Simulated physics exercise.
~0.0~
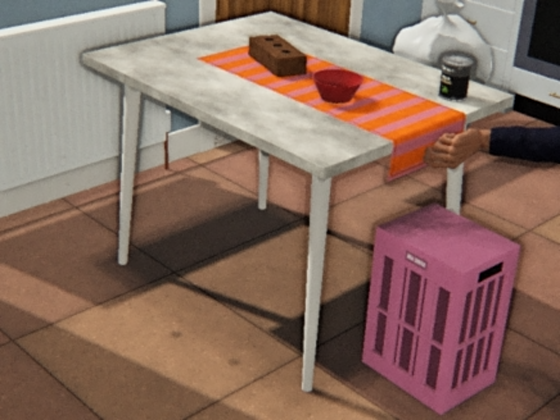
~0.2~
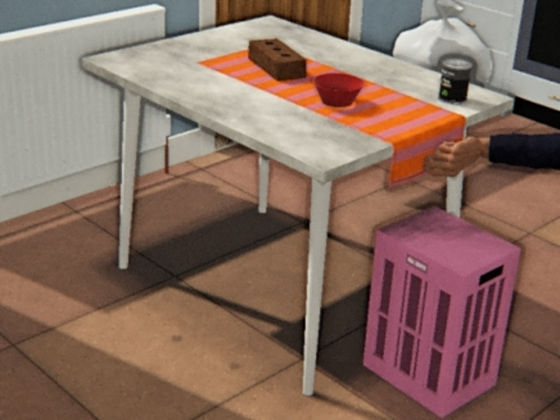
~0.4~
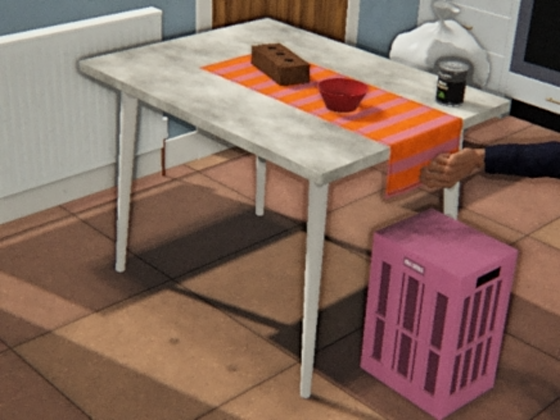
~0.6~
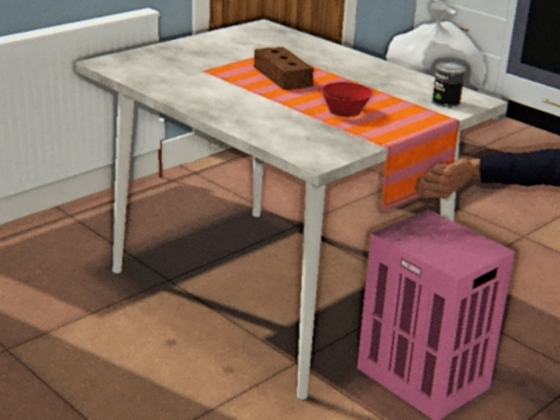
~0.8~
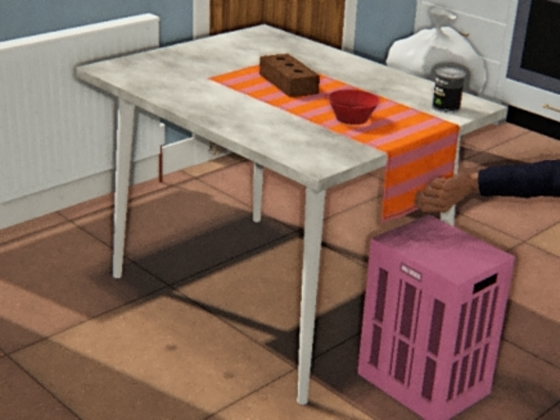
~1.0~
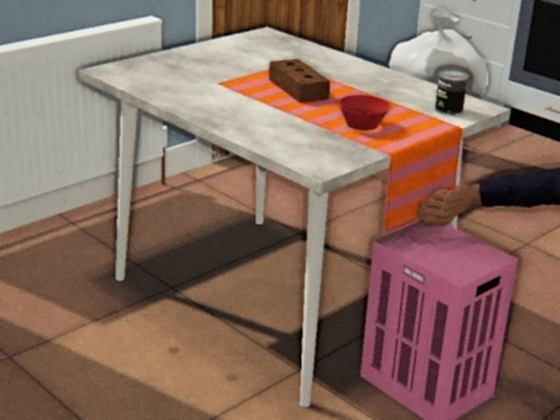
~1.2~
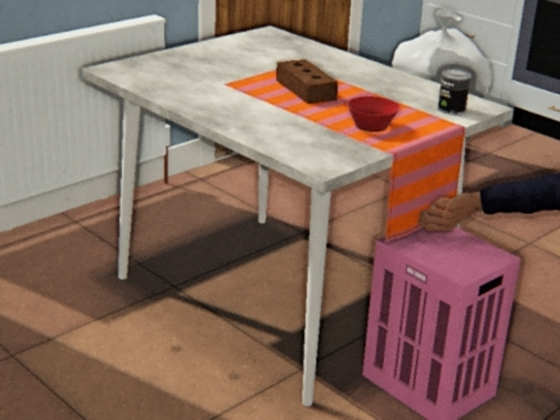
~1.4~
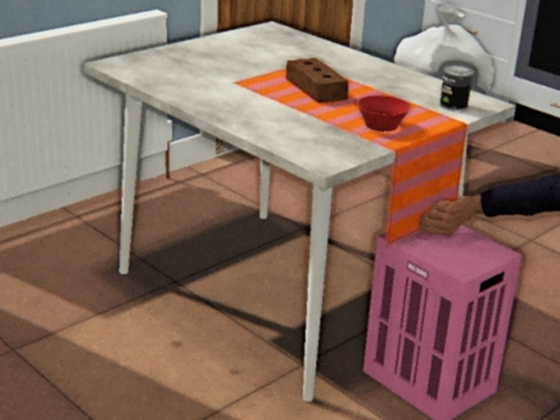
We see a hand pull an orange striped scarf down over the edge of a pale table, carrying a brick and a red bowl to the right, until its hem reaches the pink crate below, with the bowl, brick and black tin still on the table.
